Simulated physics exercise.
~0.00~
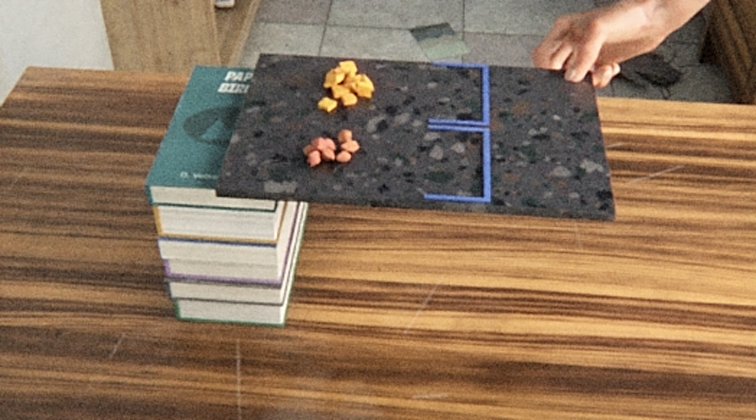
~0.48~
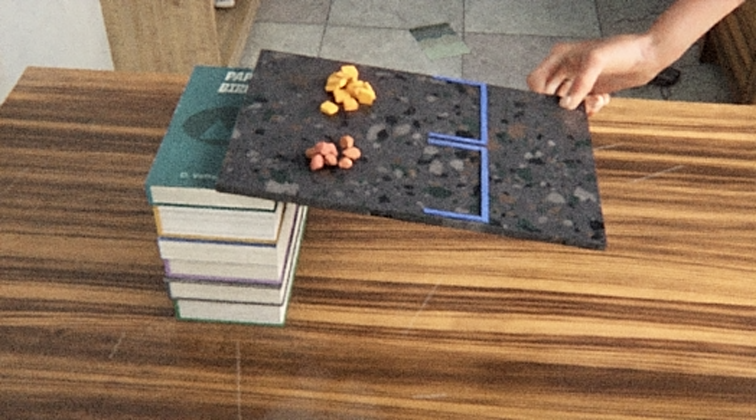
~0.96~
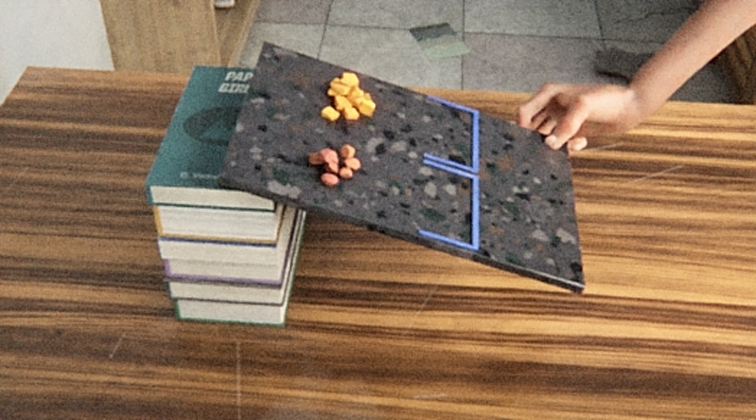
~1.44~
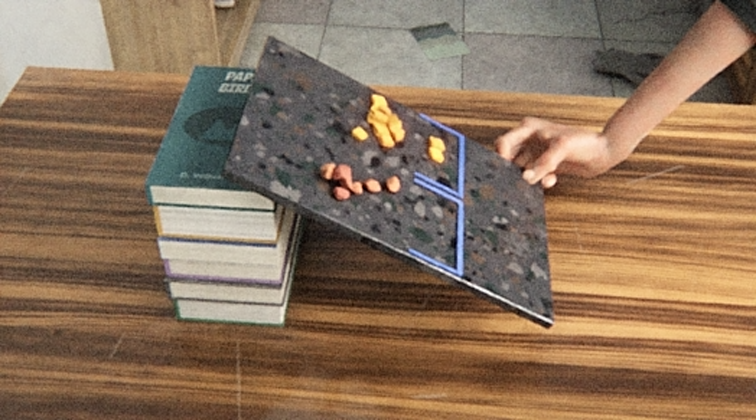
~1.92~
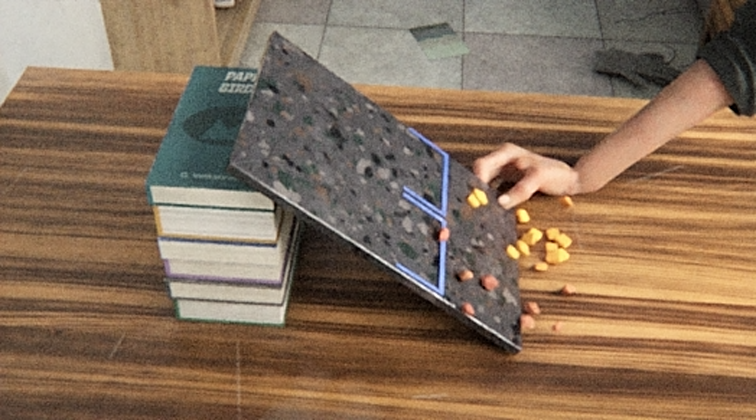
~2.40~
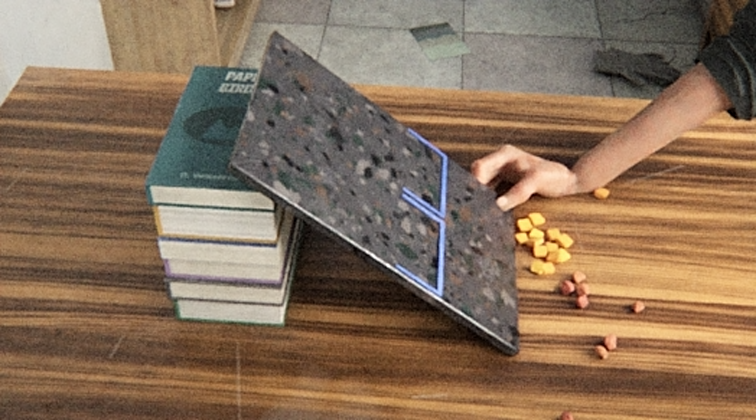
On a wooden table, a hand lowers a speckled board until yellow and reddish pieces tumble off.
